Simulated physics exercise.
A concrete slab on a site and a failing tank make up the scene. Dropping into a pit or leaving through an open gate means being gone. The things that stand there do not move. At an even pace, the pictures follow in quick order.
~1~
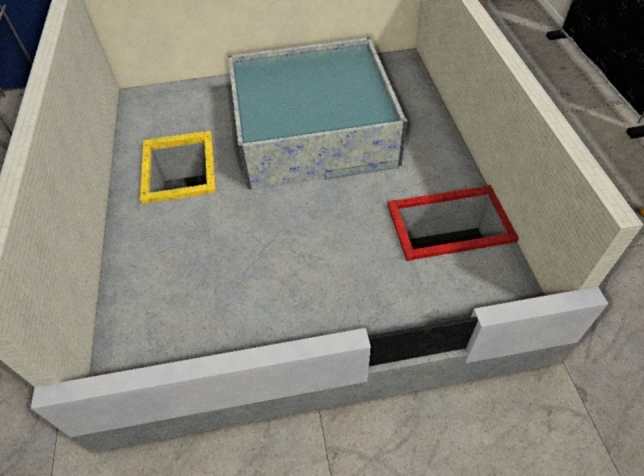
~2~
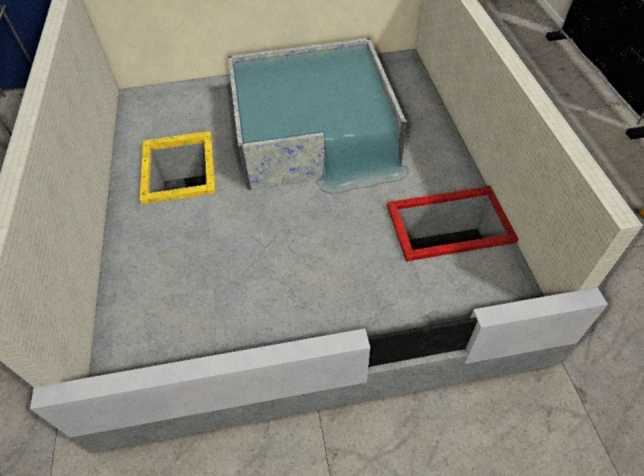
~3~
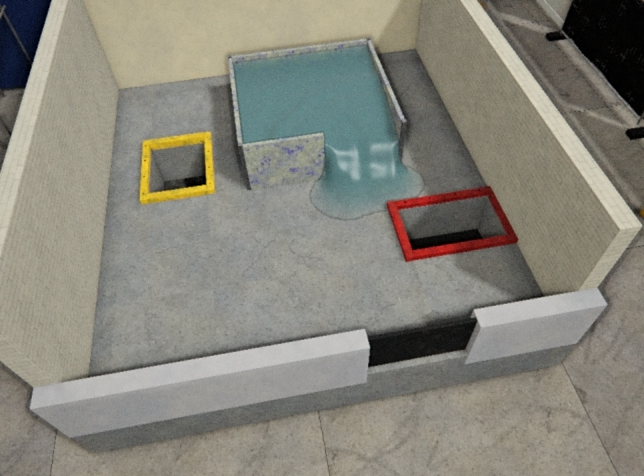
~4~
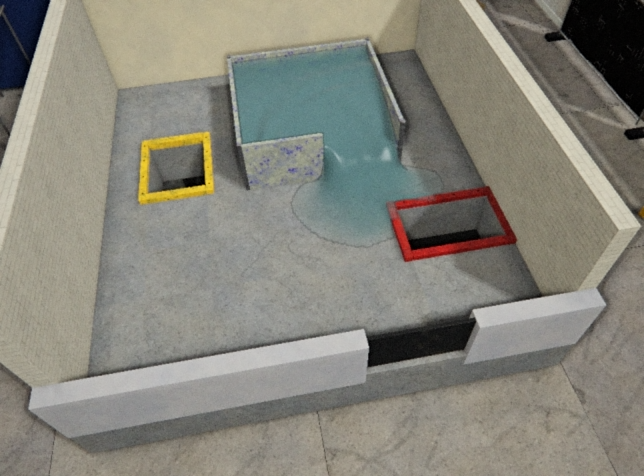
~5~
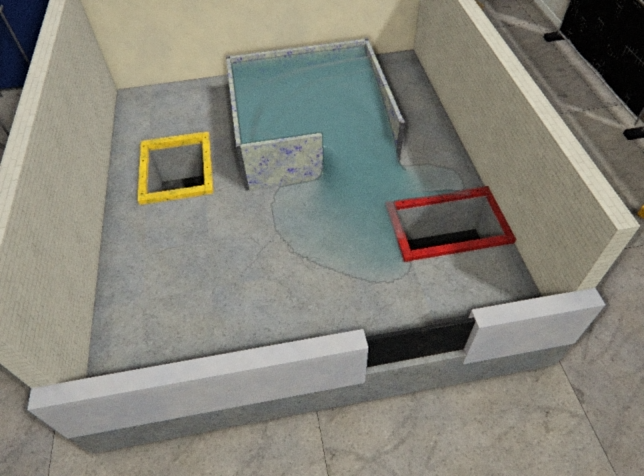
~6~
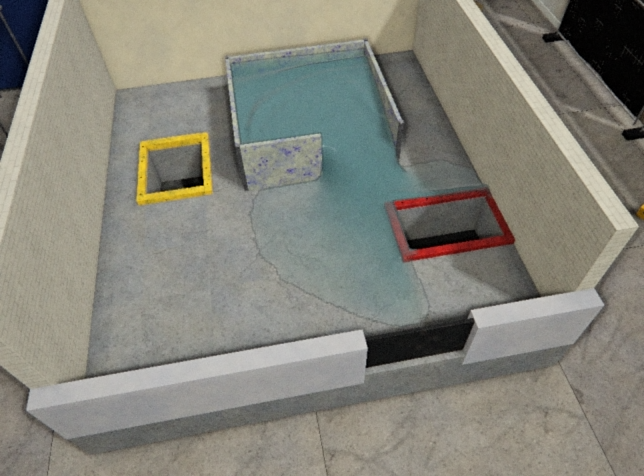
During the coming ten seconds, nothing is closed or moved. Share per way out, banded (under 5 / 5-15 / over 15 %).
The gate will receive a cut falling short of five per cent; the yellow pit will receive a cut falling short of five per cent; the red pit will receive a cut exceeding fifteen per cent.
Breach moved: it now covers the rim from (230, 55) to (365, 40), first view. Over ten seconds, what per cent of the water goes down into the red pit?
I'd estimate the red pit takes around 20 percent.
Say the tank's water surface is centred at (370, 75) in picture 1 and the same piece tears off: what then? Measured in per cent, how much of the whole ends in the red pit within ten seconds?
Share in the red pit - 65 %.
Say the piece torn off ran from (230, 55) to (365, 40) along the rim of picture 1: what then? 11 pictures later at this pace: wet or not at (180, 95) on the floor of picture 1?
Short answer - sodden.
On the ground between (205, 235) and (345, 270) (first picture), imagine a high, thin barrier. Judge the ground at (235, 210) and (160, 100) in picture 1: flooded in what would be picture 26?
Going in order, I'd say drenched and kept out of it.
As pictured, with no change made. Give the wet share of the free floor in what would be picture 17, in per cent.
Near 40 in a hundred.
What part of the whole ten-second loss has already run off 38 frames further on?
Working it through, I arrive at 90 per cent.
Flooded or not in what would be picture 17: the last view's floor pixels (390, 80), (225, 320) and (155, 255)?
Points in order - 1: Unwetted; 2: Inundated; 3: Unwetted.
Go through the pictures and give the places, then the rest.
The tank at (311, 91) is whole and still, in the first frame.
The front is at (405, 168), out from the gap at (362, 155), in the second frame.
The front is at (335, 213), out from the gap at (361, 158), in the third frame.
Water pours out at (360, 159) and has run to (353, 242), in the fourth frame.
Water pours out at (359, 160) and has run to (375, 276), in the fifth frame.
Water pours out at (359, 160) and has run to (418, 316), in the sixth frame.
A moment on, water covers 30 % of the floor; the gate 0 %, the yellow pit 0 %, the red pit 7 %.
Next, water covers 40 % of the floor; the gate 0 %, the yellow pit 0 %, the red pit 14 %.
Then, water covers 65 % of the floor; the gate 0 %, the yellow pit 0 %, the red pit 21 %.
Later, water covers 85 % of the floor; the gate 0 %, the yellow pit 1 %, the red pit 28 %.
In the end, water covers 100 % of the floor; the gate 0 %, the yellow pit 2 %, the red pit 31 %.
